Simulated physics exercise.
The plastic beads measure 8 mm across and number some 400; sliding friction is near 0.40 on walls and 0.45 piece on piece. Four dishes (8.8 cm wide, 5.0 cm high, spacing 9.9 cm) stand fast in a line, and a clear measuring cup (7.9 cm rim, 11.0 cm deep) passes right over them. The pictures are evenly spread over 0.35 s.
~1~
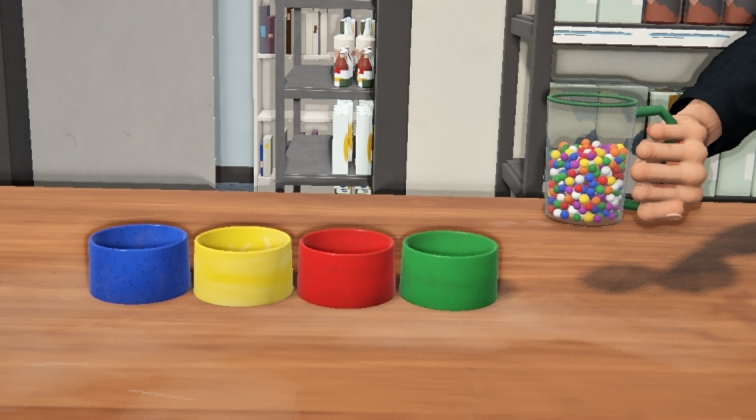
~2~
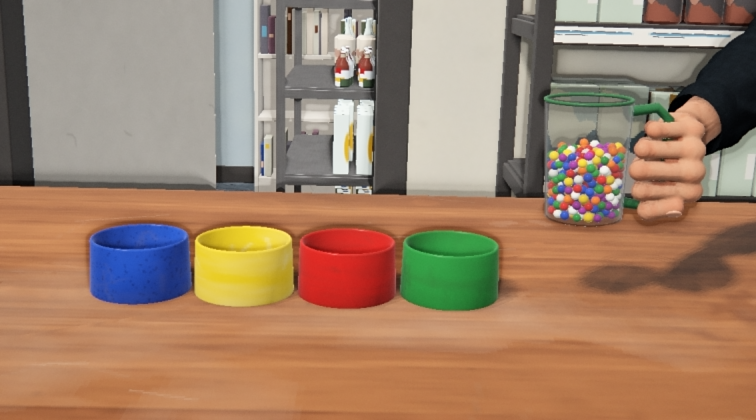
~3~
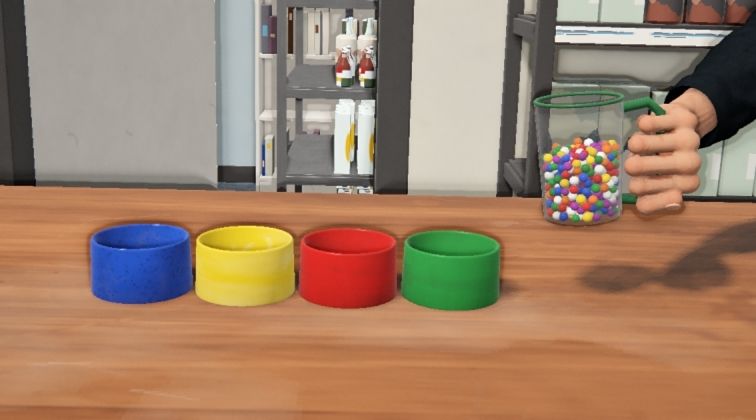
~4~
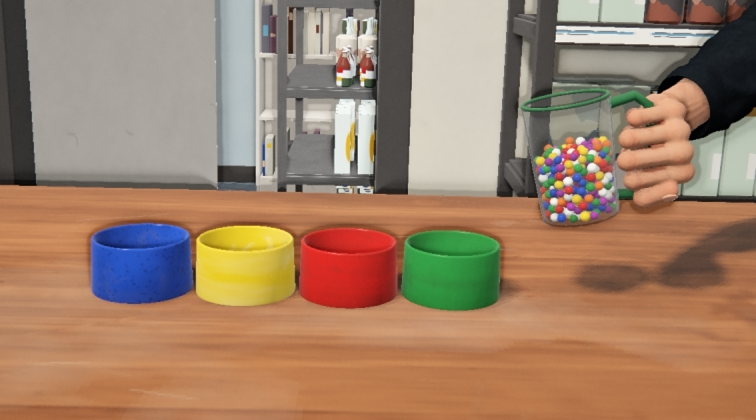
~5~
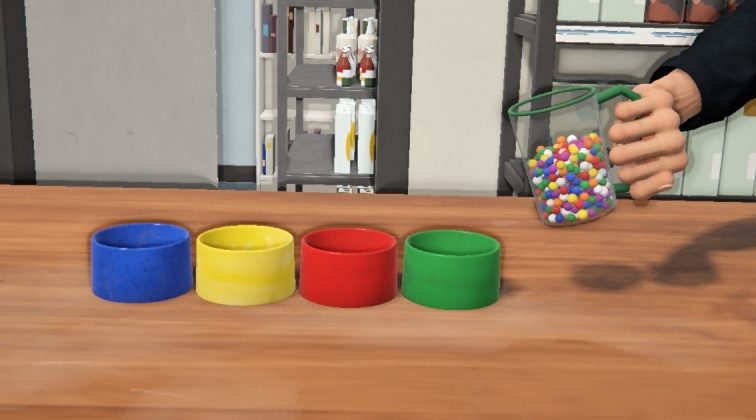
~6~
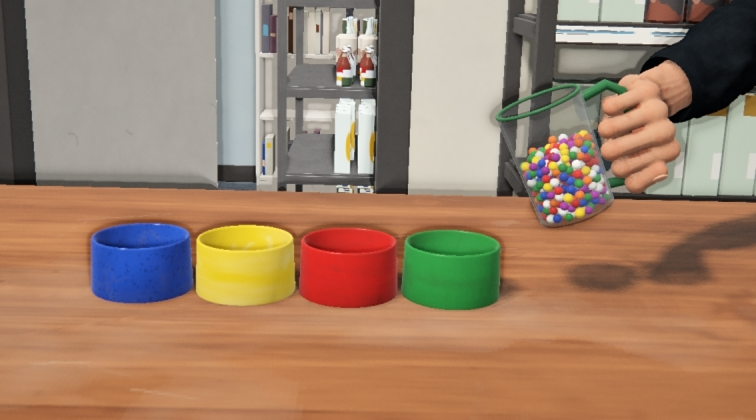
A hand in a dark sleeve holds a clear, green-rimmed measuring cup of multicoloured beads at the right, seen from the front across a wooden counter with shelves behind. Blue, yellow, red and green dishes stand in a row from left to centre, close together and empty-looking. The hand gradually tilts the cup leftward while shifting it slightly left, and the beads lean with it inside.
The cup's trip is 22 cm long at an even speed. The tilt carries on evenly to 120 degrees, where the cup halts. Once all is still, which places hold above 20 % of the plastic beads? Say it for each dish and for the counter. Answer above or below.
Red above, blue below, green below, yellow below, counter below.
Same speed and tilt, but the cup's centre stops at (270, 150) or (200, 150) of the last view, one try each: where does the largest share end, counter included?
Most goes to: Red, then red.
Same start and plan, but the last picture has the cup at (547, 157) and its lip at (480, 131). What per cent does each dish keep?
Red 90, blue 0, green 0, yellow 0.
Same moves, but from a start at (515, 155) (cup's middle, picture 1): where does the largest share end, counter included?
Most goes to: Yellow.
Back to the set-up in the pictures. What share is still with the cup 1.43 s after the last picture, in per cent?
Roughly 10 per cent.
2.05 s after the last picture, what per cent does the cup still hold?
Roughly 0 per cent.
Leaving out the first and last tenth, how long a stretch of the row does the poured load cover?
About 6 cm.
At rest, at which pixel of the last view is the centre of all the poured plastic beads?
Near (339, 265).
Then, 0.86 s after the last picture, tilt 93 degrees; cup holds 100 %.
Then, 1.43 s after the last picture, tilt 120 degrees; cup holds 10 %, red 90 %.
Then, 2.05 s after the last picture, tilt 120 degrees; cup holds 0 %, red 90 %.
In the end, red 90 %, blue 0 %, green 0 %, yellow 0 %, counter 10 %.
